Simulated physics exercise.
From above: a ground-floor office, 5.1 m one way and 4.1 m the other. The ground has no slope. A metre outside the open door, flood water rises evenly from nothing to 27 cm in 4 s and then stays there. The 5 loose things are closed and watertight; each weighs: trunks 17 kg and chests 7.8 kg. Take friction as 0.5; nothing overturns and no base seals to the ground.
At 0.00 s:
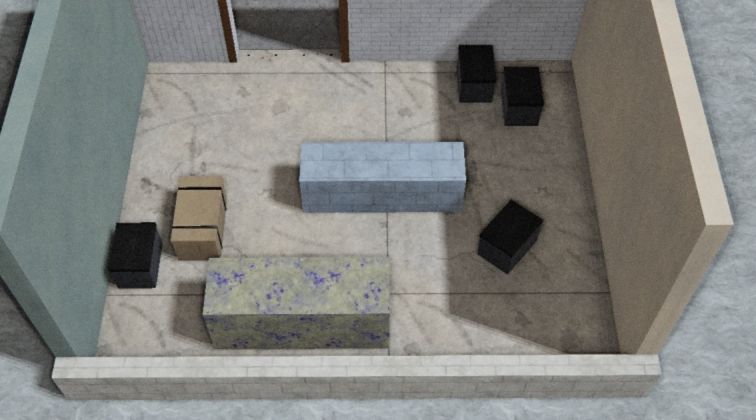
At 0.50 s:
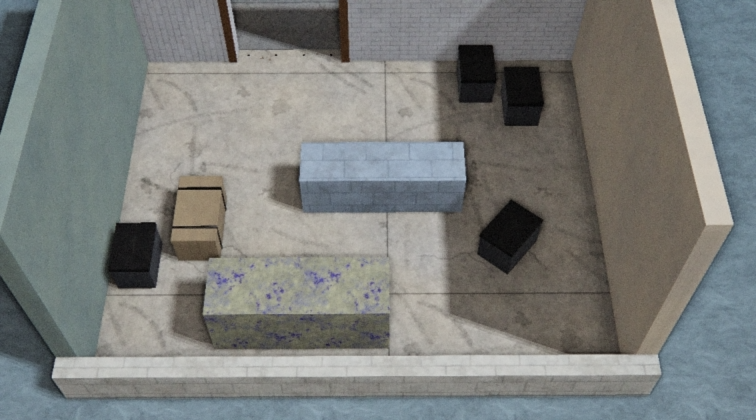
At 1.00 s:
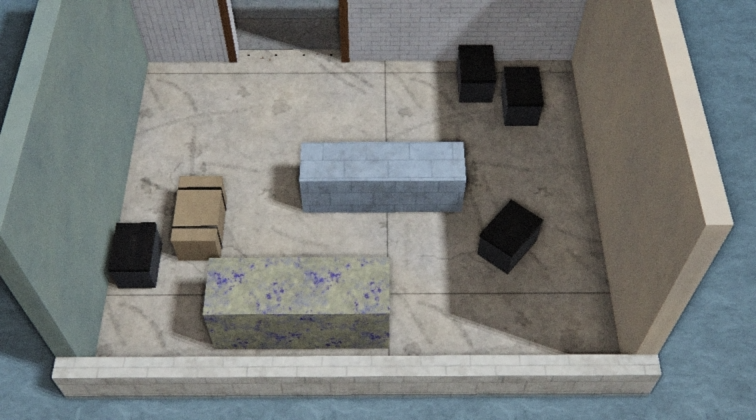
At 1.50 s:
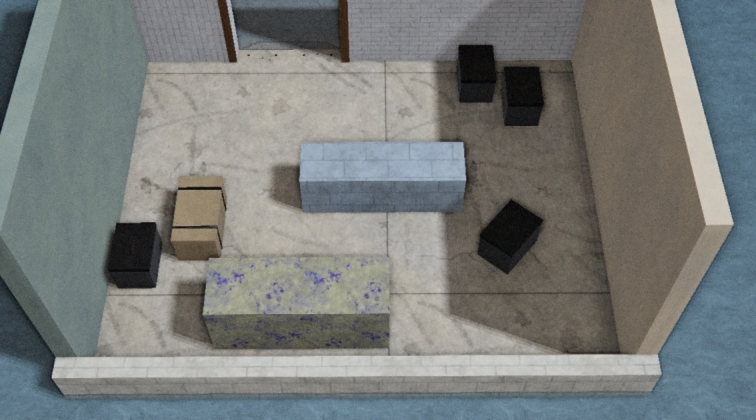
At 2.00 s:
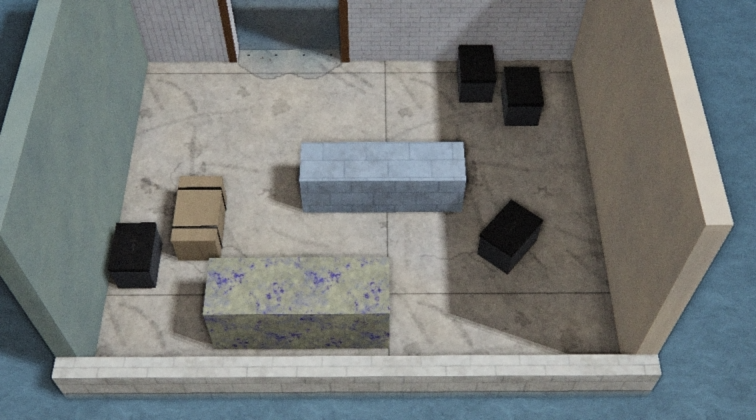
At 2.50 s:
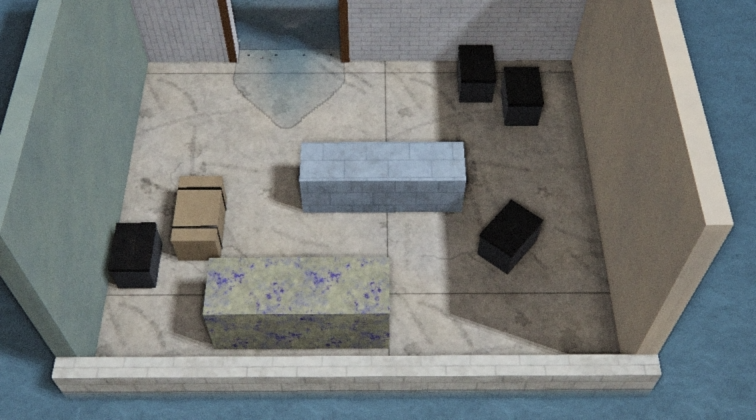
To begin with, the room seen from above is dry, with dark boxes, a tan box and two long blocks on its floor, while the grey ground outside turns blue with water. Water then slips through the open doorway and spreads inward as a rounded patch, and none of the objects move.
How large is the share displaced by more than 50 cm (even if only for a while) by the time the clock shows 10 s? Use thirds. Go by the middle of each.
Share: At least two thirds.
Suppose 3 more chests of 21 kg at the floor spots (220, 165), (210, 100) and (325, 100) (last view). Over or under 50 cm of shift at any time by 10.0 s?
In turn: Past it, short of it, over.
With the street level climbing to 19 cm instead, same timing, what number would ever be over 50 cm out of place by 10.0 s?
In that case 3 of them.
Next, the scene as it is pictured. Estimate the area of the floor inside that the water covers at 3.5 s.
Some 4.0 m2.
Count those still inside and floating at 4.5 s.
At that moment 0.
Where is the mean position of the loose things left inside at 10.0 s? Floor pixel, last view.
Near (342, 223).
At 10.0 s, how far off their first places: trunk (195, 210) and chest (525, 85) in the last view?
In that order: 120 cm, 120 cm.
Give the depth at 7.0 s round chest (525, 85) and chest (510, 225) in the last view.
About 6 and 3 cm.
After 3.5 s 0 of 5 are over 50 cm from their spots; 0 afloat.
After 4.5 s 0 of 5 are over 50 cm from their spots; 0 afloat.
After 7.0 s 3 of 5 are over 50 cm from their spots; 3 afloat.
After 10.0 s 5 of 5 are over 50 cm from their spots, and 5 have been at some point; 5 afloat.
